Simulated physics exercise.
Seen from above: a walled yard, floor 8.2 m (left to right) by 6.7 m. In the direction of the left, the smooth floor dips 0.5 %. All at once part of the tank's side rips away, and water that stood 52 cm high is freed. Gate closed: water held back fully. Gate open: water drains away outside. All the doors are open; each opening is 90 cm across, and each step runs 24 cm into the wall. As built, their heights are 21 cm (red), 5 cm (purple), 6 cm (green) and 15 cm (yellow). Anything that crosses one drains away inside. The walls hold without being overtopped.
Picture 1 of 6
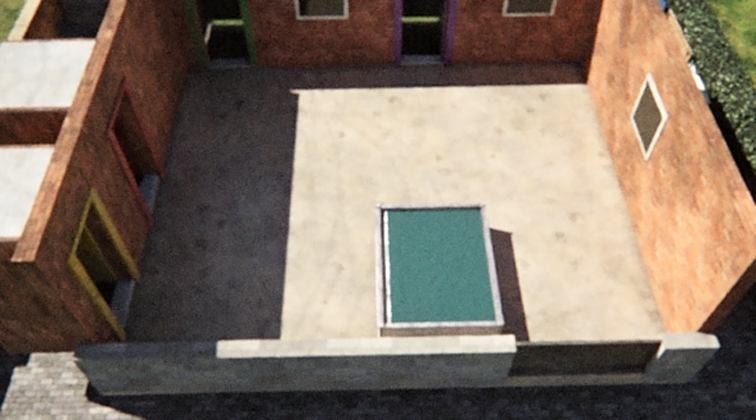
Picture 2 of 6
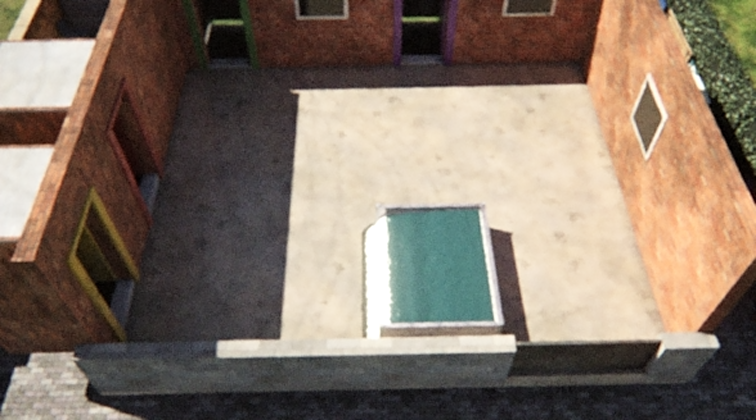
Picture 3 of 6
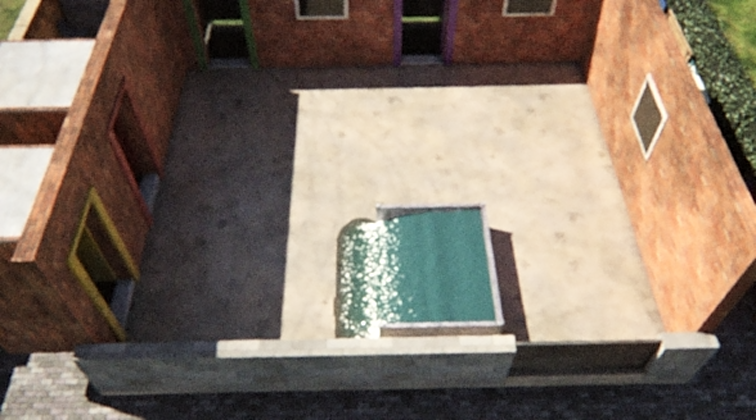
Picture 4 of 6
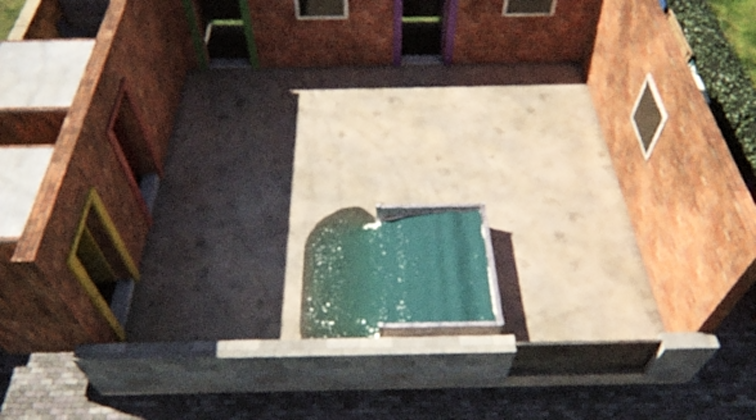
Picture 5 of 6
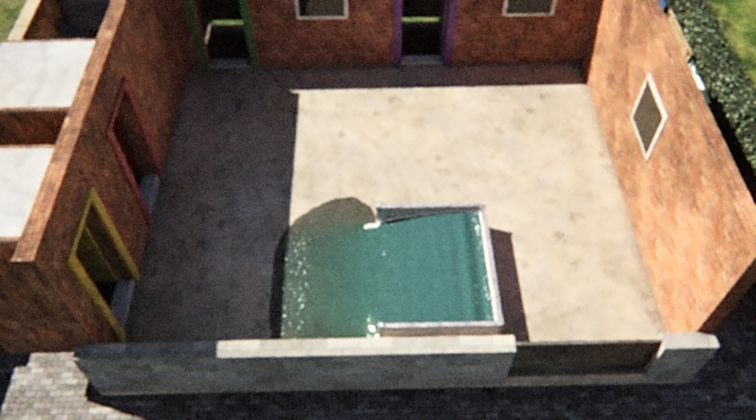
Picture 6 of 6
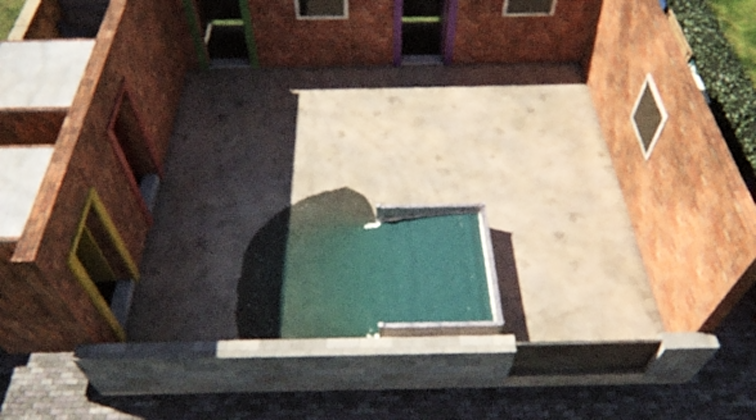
In a walled yard, water bursts from the tank's left side and spreads leftward across the floor.
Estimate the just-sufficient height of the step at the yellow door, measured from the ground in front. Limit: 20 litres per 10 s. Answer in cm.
I would say 23 cm.
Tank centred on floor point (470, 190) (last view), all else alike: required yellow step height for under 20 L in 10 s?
Roughly 11.0 cm is needed.
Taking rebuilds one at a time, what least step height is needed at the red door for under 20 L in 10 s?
At red, roughly 12.0 cm.
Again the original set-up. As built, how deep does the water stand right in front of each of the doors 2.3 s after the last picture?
Lab note, cm: Red 16; purple 0; green 0; yellow 27.
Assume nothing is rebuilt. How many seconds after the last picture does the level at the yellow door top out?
Crest at t of about 1.8 s.
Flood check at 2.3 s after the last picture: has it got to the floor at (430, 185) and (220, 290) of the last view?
Note: Point one not yet reached; point two reached.
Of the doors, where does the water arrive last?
Coming last is the purple one.
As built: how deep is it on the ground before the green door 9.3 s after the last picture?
8.0 cm.
Then, 0.7 s after the last picture water covers 25 % of the floor, deepest (20 cm) near (374, 310); 17 cm at the yellow door, 0 litres in over its 15 cm step.
Then, 2.3 s after the last picture water covers 35 % of the floor, deepest (28 cm) near (116, 370); 27 cm at the yellow door, 72 litres in over its 15 cm step.
Then, 9.3 s after the last picture water covers 70 % of the floor, deepest (8 cm) near (182, 93); 5 cm at the yellow door, 105 litres in over its 15 cm step.
At the yellow door as built, the water peaked near 31 cm, 1.7 s after the last picture.
With a step of 19.5 cm, 48 litres would have come in within the 10 s; with 26 cm, 8 litres. So under 20 litres takes about 23 cm.
